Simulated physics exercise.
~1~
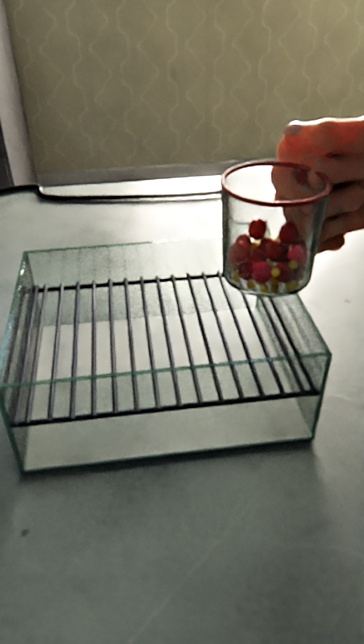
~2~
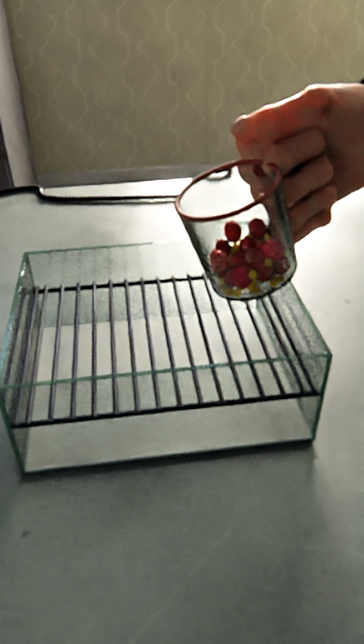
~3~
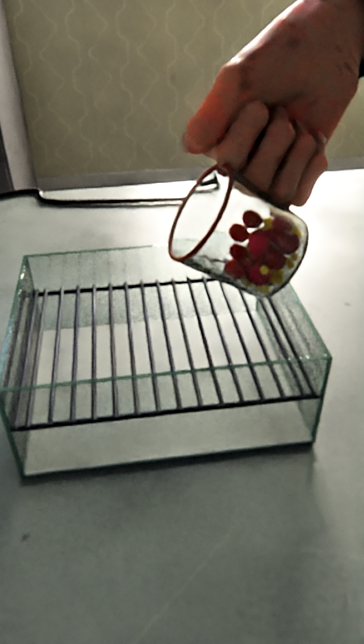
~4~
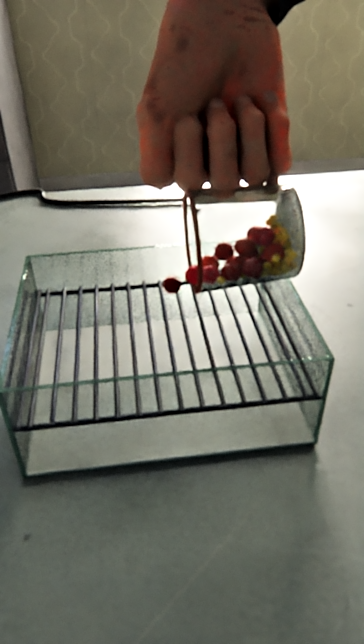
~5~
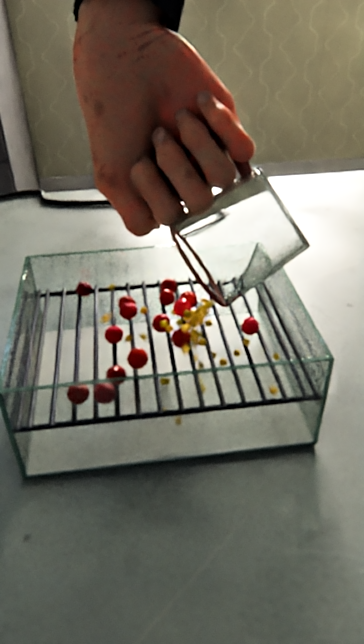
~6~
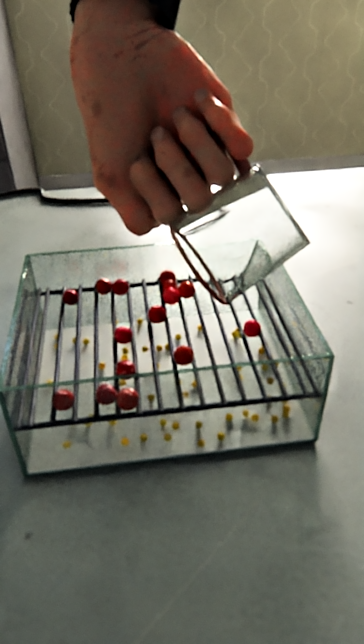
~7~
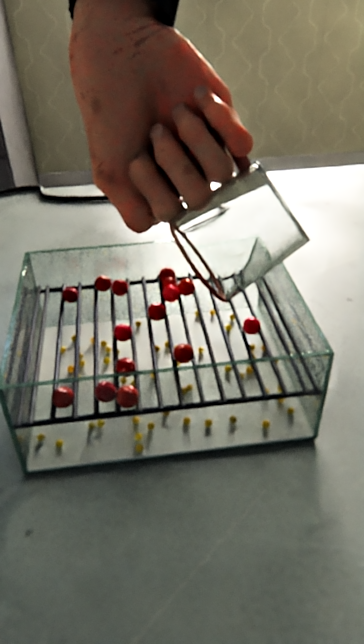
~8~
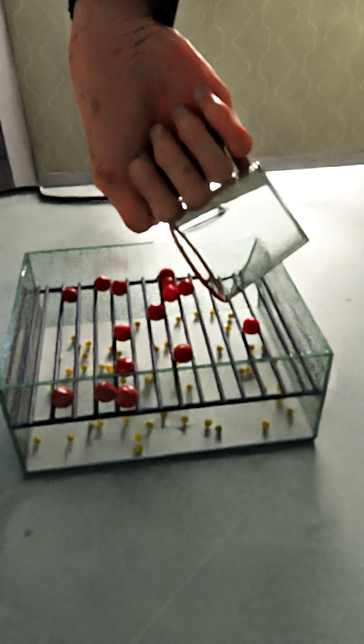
On a grey tabletop, a hand tipping a clear cup over a wire rack, red balls resting on top, yellow bits falling through.
